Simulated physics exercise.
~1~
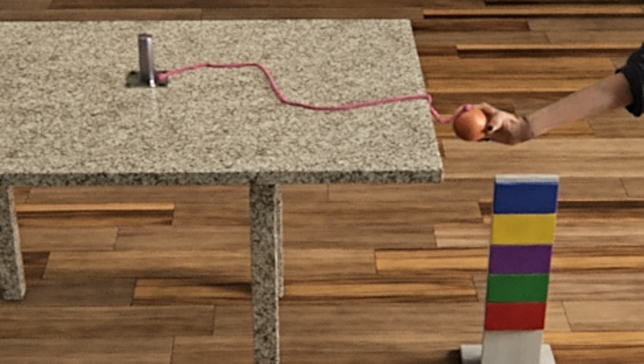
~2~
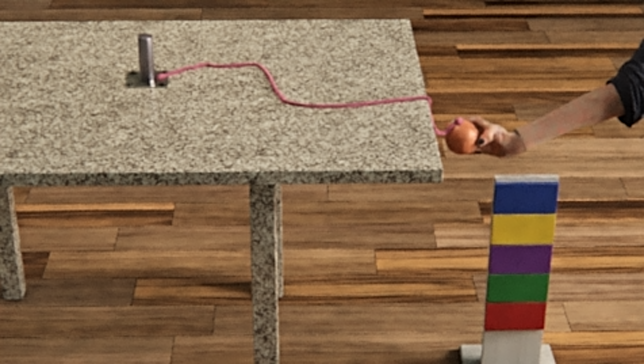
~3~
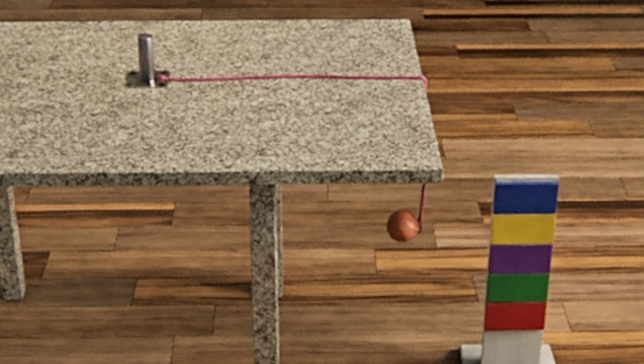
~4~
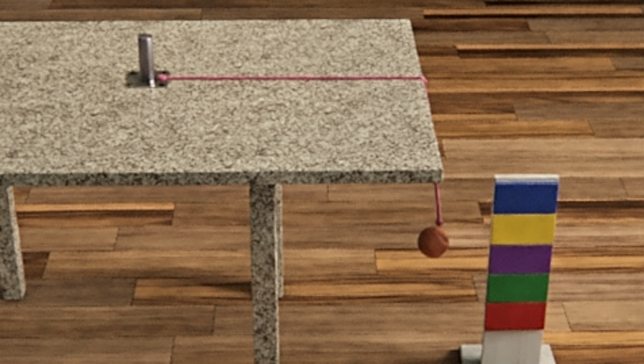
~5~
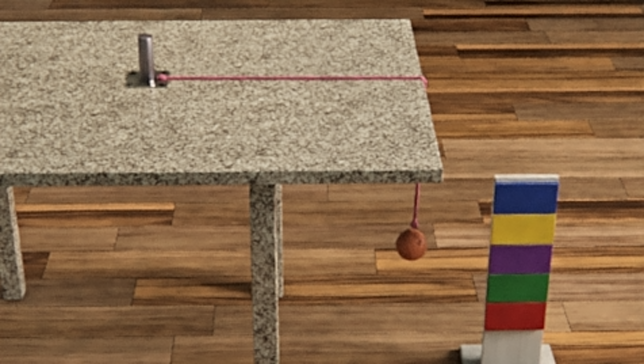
An orange ball drops from a hand on a cord and hangs level with purple.
